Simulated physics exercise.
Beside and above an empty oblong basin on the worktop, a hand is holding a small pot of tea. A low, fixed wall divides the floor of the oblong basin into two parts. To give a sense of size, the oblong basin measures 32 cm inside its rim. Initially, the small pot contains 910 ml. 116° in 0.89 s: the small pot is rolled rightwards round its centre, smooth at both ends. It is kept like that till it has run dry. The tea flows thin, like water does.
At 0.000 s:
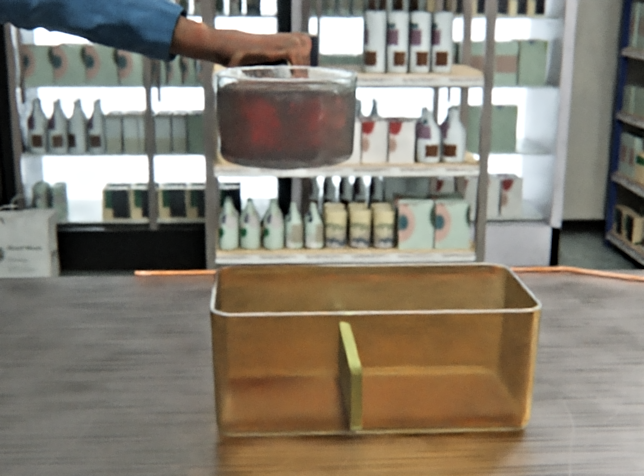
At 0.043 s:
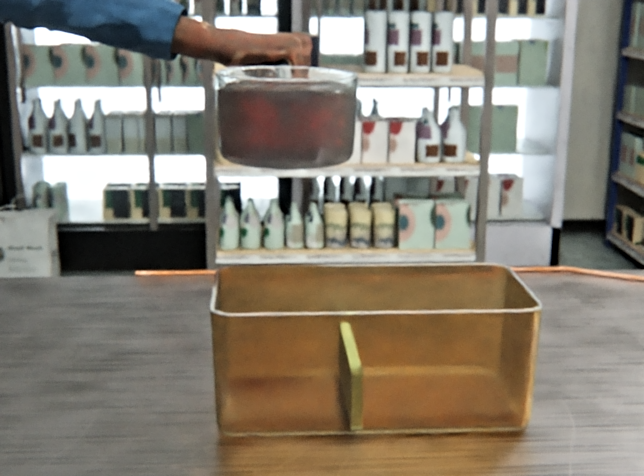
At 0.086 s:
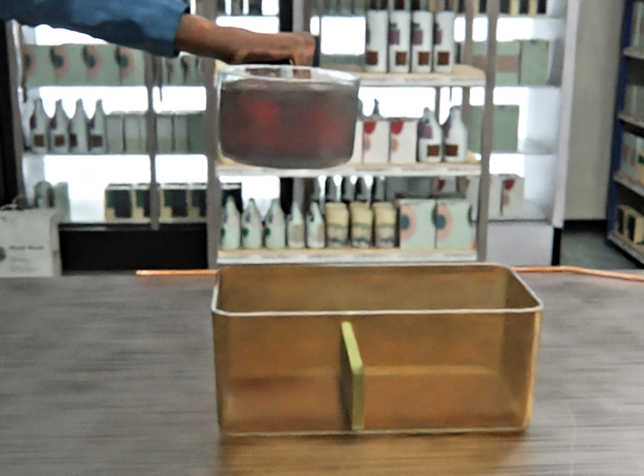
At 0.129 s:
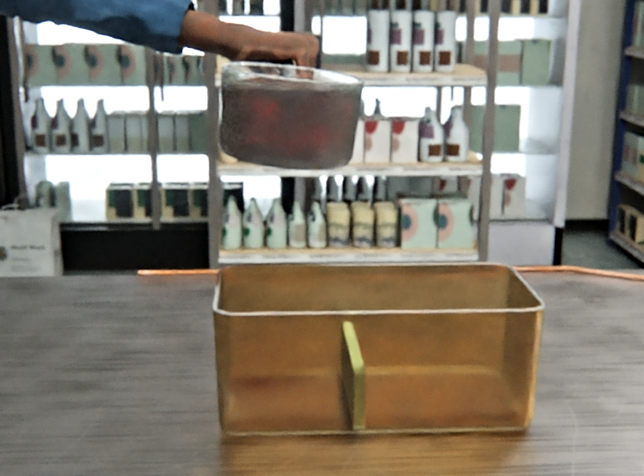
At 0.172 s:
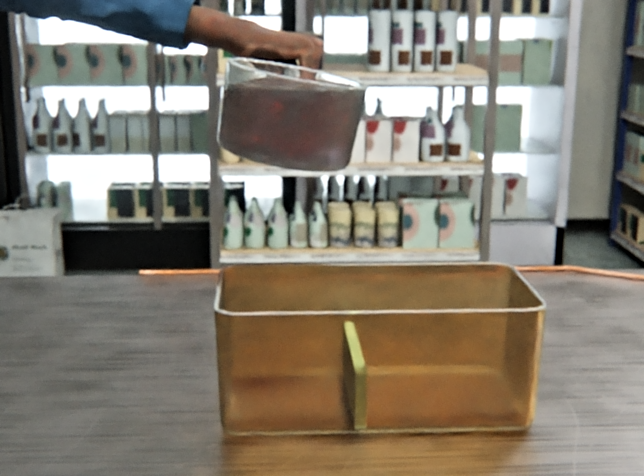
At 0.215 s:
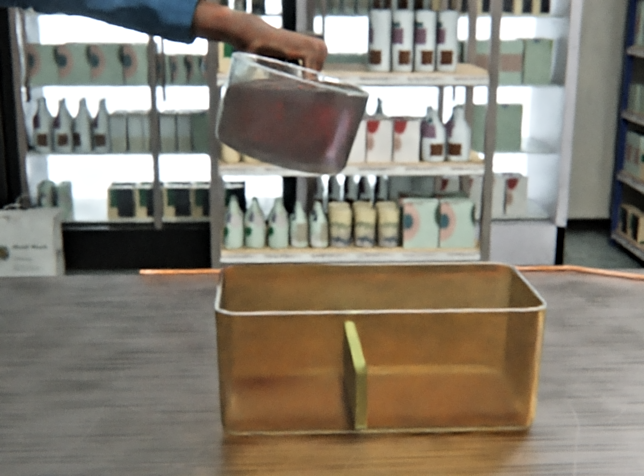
A hand slowly tilts a small clear pot of dark tea rightwards above an empty basin.
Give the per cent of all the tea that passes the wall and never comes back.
I would say 96 percent.
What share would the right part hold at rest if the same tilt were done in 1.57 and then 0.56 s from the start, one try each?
Try 1: 100 %; try 2: 90 %.
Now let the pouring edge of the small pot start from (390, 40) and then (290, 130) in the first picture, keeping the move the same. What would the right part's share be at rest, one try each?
Respectively 95 and 50 %.
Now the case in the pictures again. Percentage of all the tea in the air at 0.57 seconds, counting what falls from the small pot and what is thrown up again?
About 40 per cent.
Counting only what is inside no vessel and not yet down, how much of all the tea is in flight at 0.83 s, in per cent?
About 12 per cent.
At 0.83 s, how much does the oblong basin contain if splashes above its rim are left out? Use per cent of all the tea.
Around 84 per cent of the whole.
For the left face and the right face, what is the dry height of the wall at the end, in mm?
Some 60 mm on the left and 28 mm on the right.
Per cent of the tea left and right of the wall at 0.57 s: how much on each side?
0 per cent left and 12 right, roughly.
After 0.57 s the tilt is 82° and 48 per cent is still to pour, 0 is left of the wall and 11 right of it.
After 0.83 s the tilt is 115° and 6 per cent is still to pour, 1 is left of the wall and 82 right of it.
After 1.10 s the tilt is 116° and 0 per cent is still to pour, 4 is left of the wall and 95 right of it.
After 1.39 s the tilt is 116° and 0 per cent is still to pour, 3 is left of the wall and 96 right of it.
In the end 3 per cent lies left of the wall, 96 right of it and 1 outside.
